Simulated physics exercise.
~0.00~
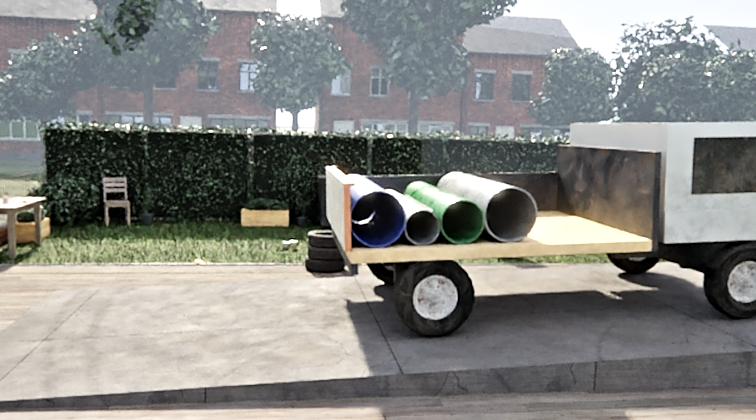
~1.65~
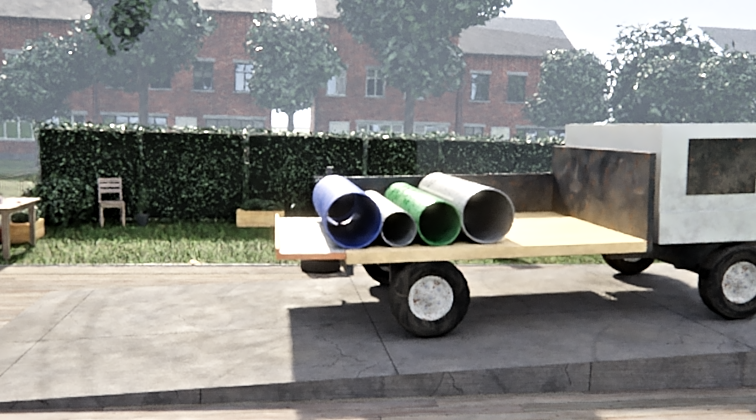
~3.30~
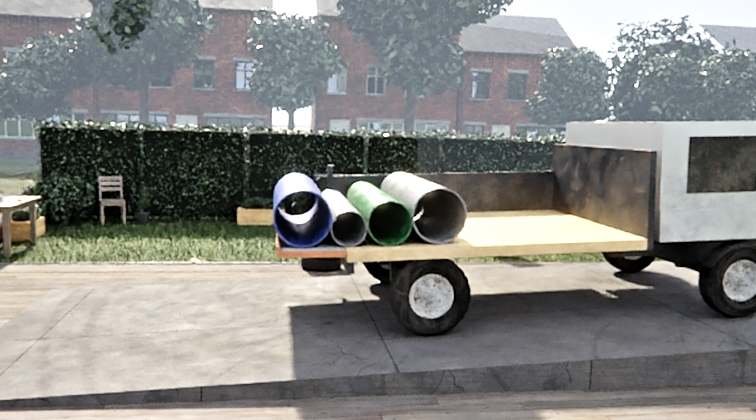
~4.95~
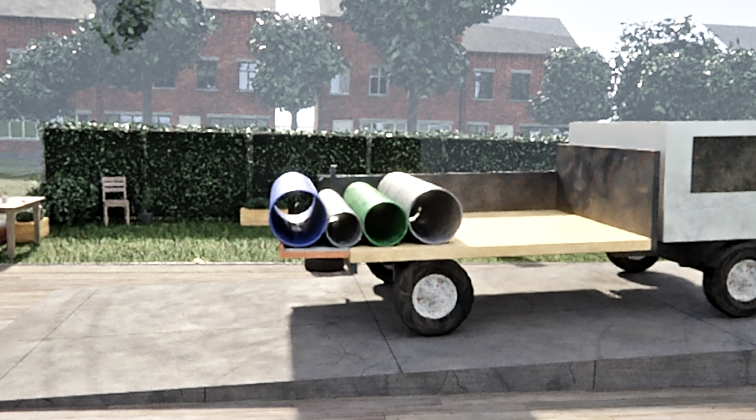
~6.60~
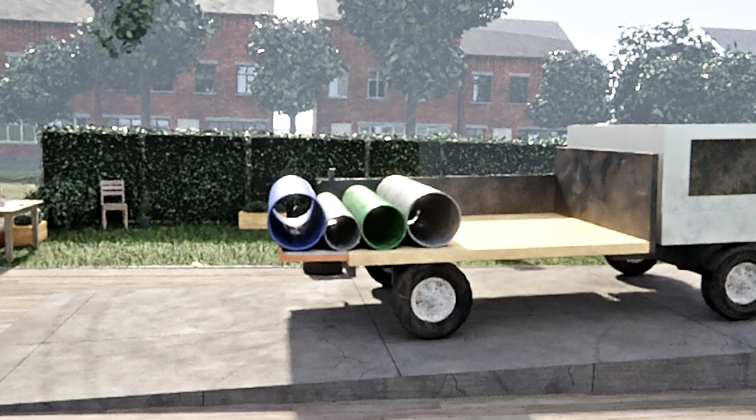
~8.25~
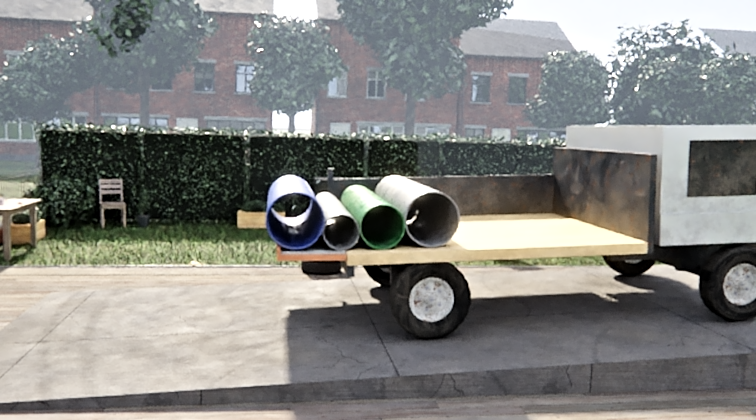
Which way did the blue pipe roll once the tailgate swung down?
The blue pipe rolled to the left, onto the lowered tailgate.
On a paved strip beside a hedge, the tailgate of a parked pick-up swung down and four pipes rolled left together, until the blue one came to rest on the lowered gate and the green one stayed on the bed.
